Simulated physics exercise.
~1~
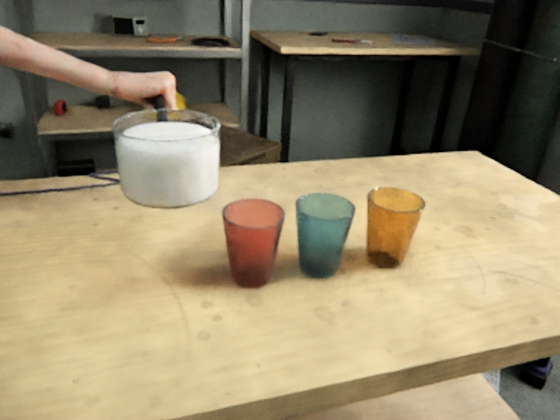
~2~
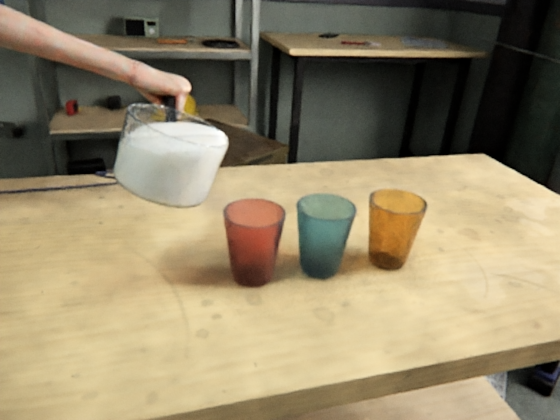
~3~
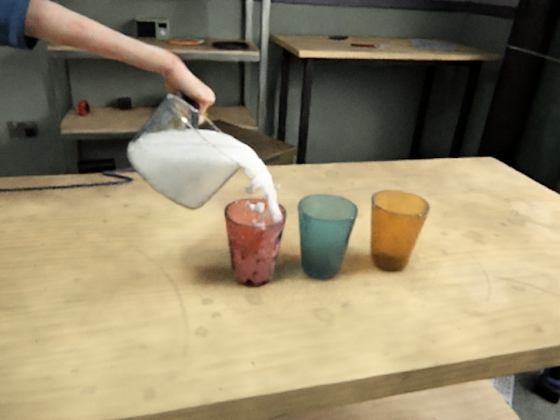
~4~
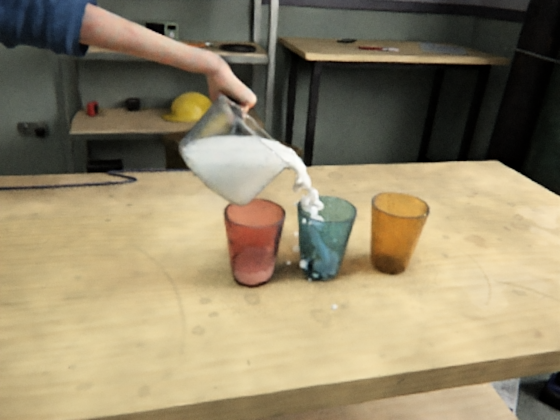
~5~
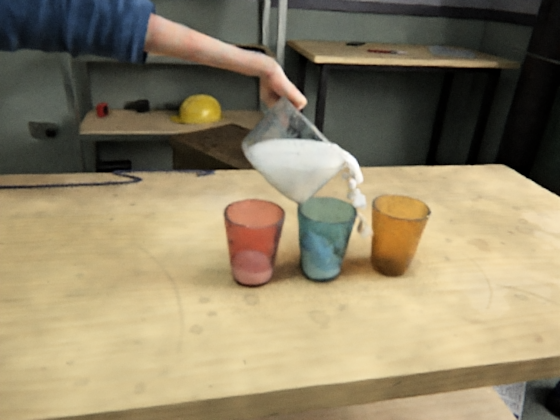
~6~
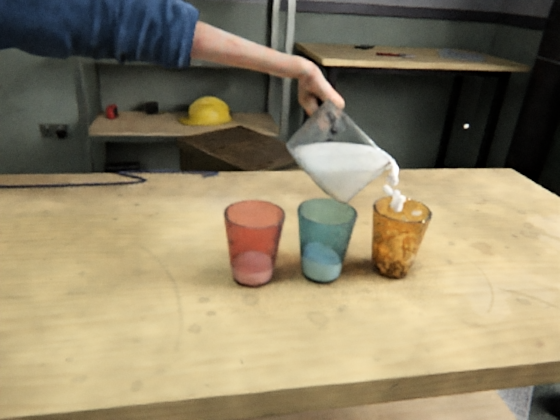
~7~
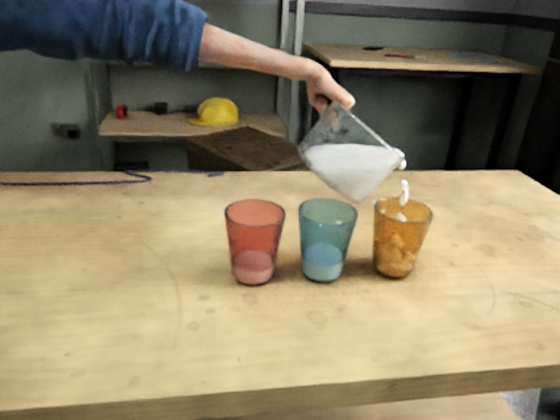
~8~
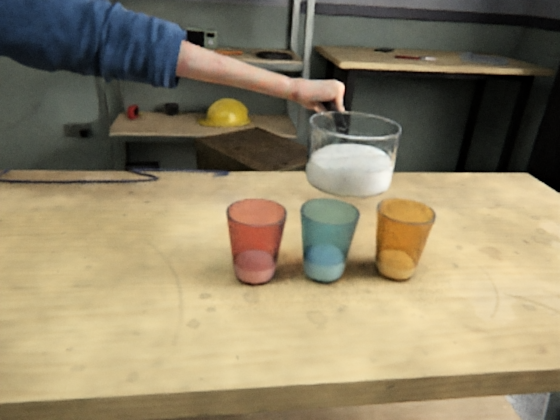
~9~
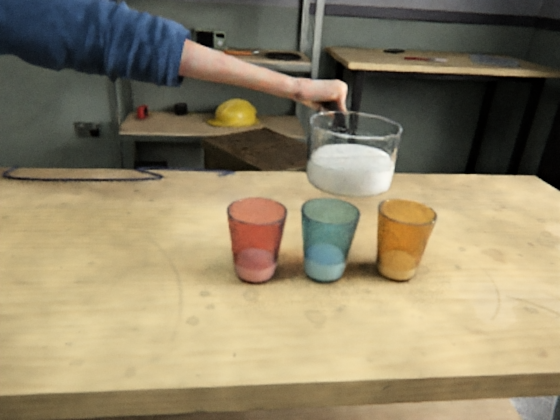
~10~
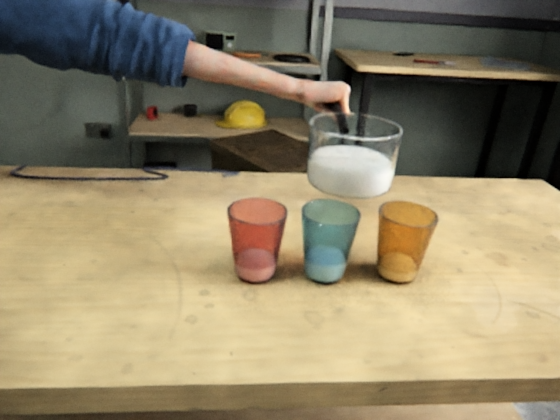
On a wooden table, a hand tipped a clear pot of milk and moved it to the right, pouring into a red, then a blue-green, then an orange tumbler, before levelling it, leaving a little milk in each and plenty in the pot.
